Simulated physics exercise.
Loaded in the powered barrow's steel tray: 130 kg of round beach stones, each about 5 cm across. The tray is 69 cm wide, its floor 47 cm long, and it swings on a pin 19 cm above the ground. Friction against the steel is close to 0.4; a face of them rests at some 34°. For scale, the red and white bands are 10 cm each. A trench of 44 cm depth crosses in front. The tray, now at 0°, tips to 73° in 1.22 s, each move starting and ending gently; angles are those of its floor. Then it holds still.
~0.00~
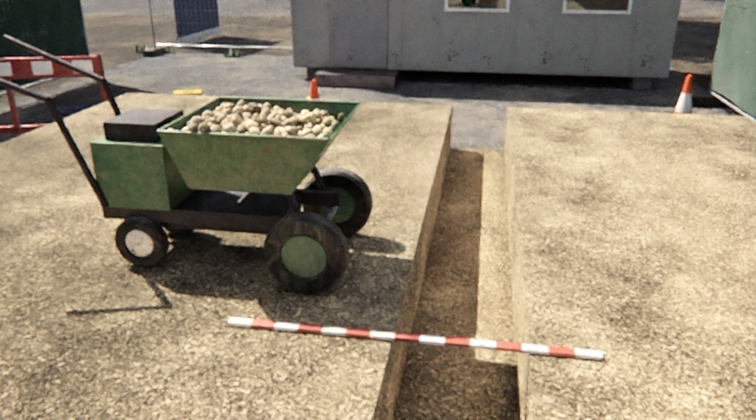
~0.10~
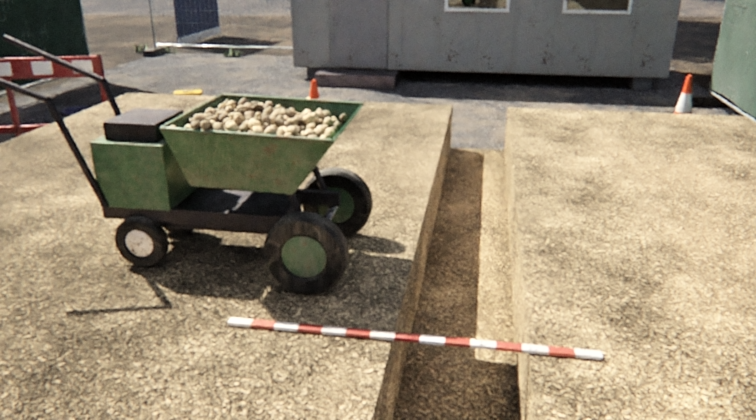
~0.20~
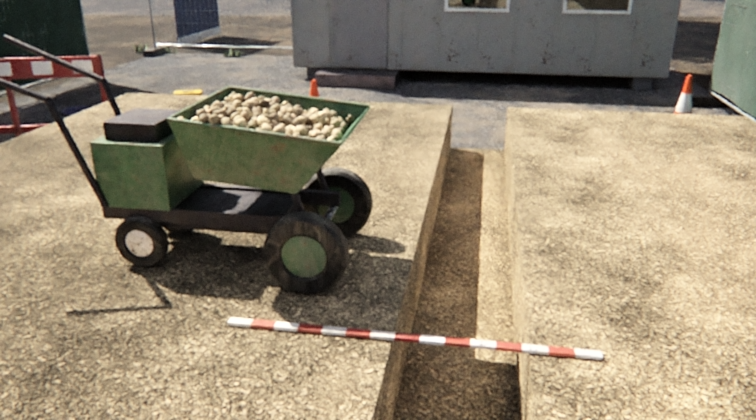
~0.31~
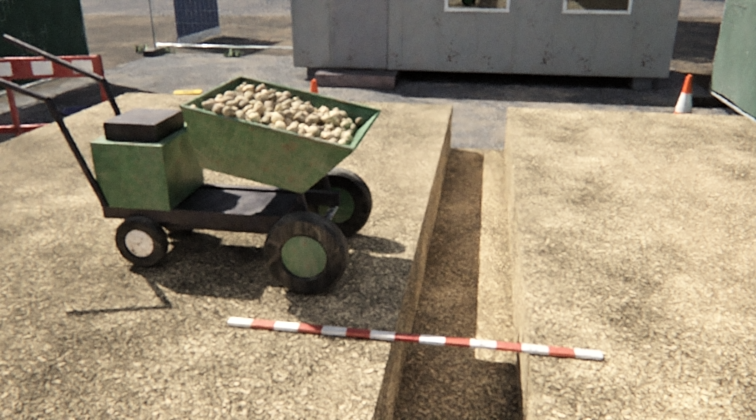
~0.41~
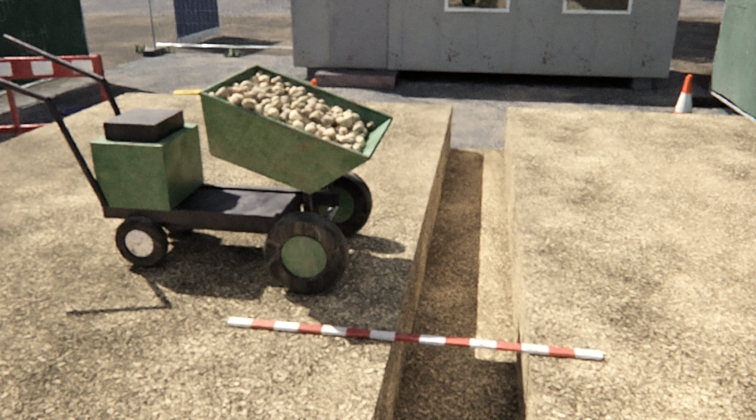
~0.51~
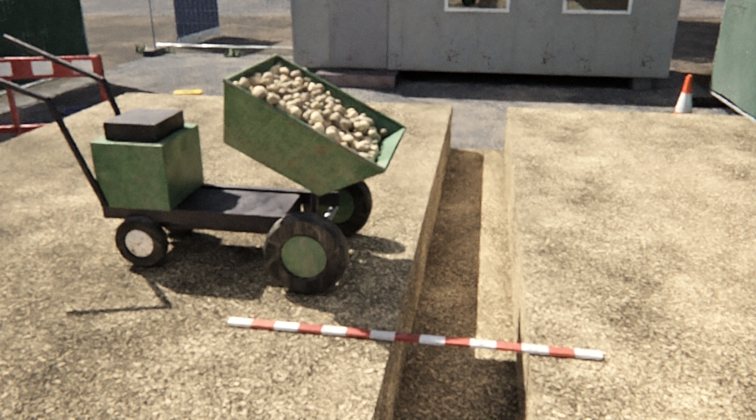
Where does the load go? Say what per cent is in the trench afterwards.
Some 98 per cent of it.
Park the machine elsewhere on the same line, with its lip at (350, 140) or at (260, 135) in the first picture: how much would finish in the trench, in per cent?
About 85 and 90 per cent.
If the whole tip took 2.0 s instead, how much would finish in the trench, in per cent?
Then about 100 per cent.
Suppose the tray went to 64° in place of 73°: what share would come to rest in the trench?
It would be near 100 per cent.
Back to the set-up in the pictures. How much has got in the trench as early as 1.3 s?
Some 60 per cent.
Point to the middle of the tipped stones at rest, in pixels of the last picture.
Near (478, 342).
After 0.9 s the floor is at 62°; 99 % in the tray, 1 % in the trench; the foremost stones are at (443, 214).
After 1.3 s the floor is at 73°; 41 % in the tray, 59 % in the trench, 1 % past the trench; the foremost stones are at (536, 271).
After 1.7 s the floor is at 73°; 12 % in the tray, 86 % in the trench, 2 % past the trench; the foremost stones are at (608, 275).
After 3.6 s the floor is at 73°; 0 % in the tray, 98 % in the trench, 2 % past the trench; the foremost stones are at (643, 277).
